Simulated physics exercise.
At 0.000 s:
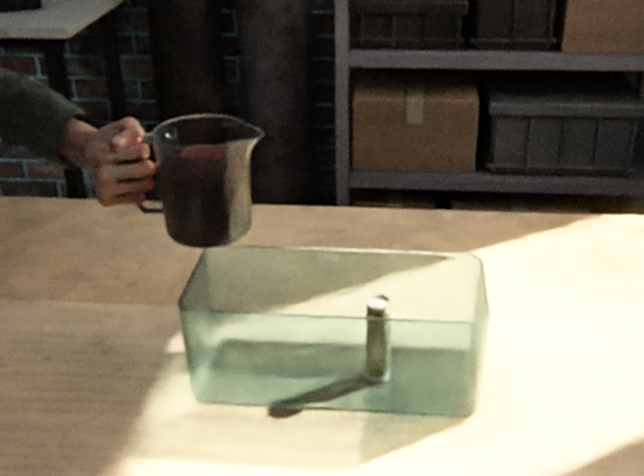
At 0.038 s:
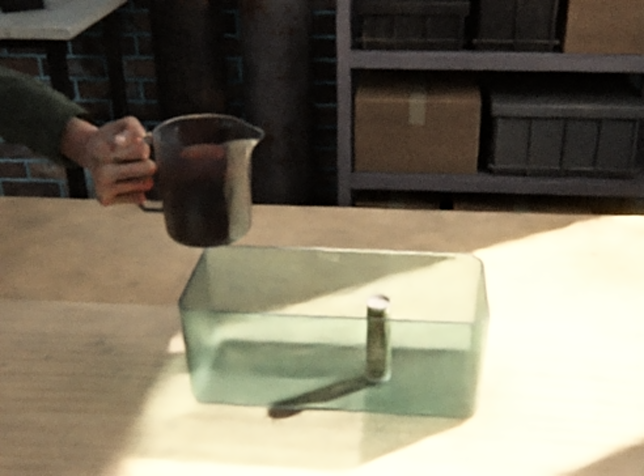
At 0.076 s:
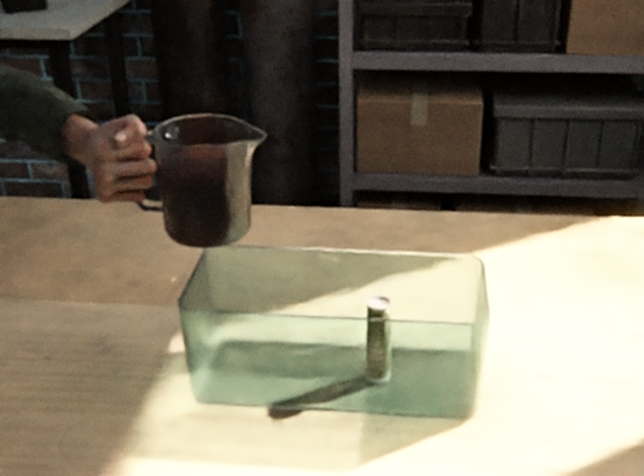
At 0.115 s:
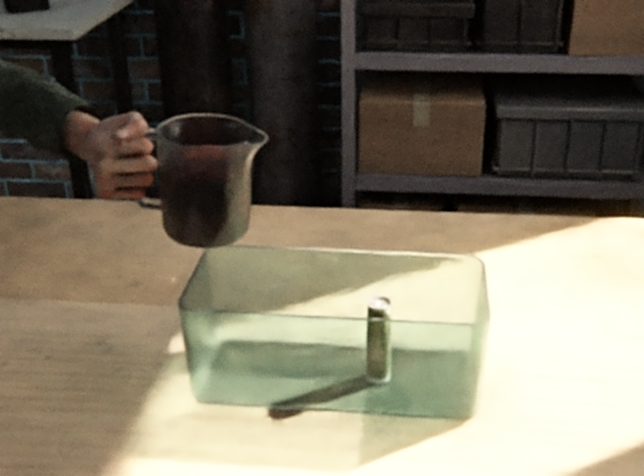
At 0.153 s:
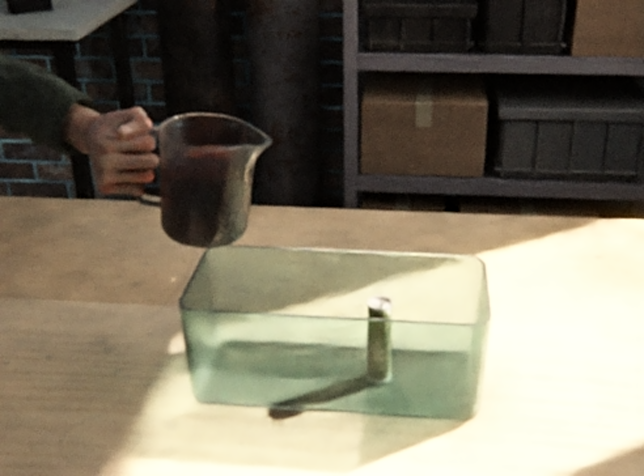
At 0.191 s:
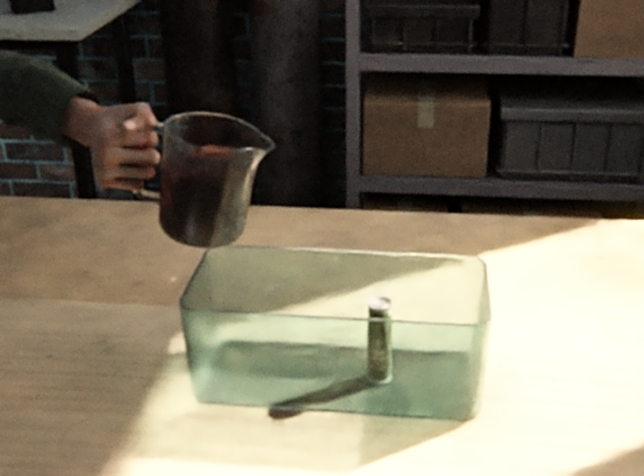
At a sunlit wooden table in a storage room, a hand held a glass jug of dark tea above and left of a clear basin with a small closed tin inside, and slowly tilted it slightly rightward.
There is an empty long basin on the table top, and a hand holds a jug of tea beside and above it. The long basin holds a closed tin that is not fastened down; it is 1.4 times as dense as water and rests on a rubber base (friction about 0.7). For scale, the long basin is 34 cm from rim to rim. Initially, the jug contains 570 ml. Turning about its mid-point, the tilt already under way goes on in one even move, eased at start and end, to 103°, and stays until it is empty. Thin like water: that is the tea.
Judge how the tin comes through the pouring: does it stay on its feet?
Yes.
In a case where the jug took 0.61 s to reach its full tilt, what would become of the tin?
Holds steady.
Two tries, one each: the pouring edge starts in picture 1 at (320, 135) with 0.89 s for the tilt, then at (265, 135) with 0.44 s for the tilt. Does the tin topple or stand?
Try 1: Tipped over; try 2: Still standing.
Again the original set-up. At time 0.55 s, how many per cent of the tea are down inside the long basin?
1 %, give or take.
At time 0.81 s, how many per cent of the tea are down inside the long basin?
Looks like about 50 % of the whole amount.
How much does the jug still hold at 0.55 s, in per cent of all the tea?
Roughly 88 per cent.
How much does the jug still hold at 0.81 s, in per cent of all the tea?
30 per cent or so.
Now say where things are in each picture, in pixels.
In the first frame, it leans 0°; its right rim is at (264, 134); the tea meets the walls at (162, 157) and (247, 159); the long basin's rim runs from (192, 277) to (486, 288); the tin's top is at (379, 304).
In the second frame, it leans 0°; its right rim is at (264, 134); the tea meets the walls at (163, 157) and (248, 159).
In the third frame, it leans 2°; its right rim is at (266, 136); the tea meets the walls at (164, 156) and (248, 159).
In the fourth frame, it leans 4°; its right rim is at (268, 138); the tea meets the walls at (164, 156) and (250, 160).
In the fifth frame, it leans 7°; its right rim is at (272, 142); the tea meets the walls at (166, 156) and (252, 160).
In the sixth frame, it leans 11°; its right rim is at (275, 146); the tea meets the walls at (167, 156) and (255, 160).
By 0.55 s the tilt is 70° and 87 per cent is still to pour; the tin stands where it began.
By 0.81 s the tilt is 101° and 31 per cent is still to pour; the tin stands where it began.
By 1.09 s the tilt is 103° and 4 per cent is still to pour; the tin stands where it began.
By 1.39 s the tilt is 103° and 0 per cent is still to pour; the tin stands where it began.
At rest the tin stands where it began.
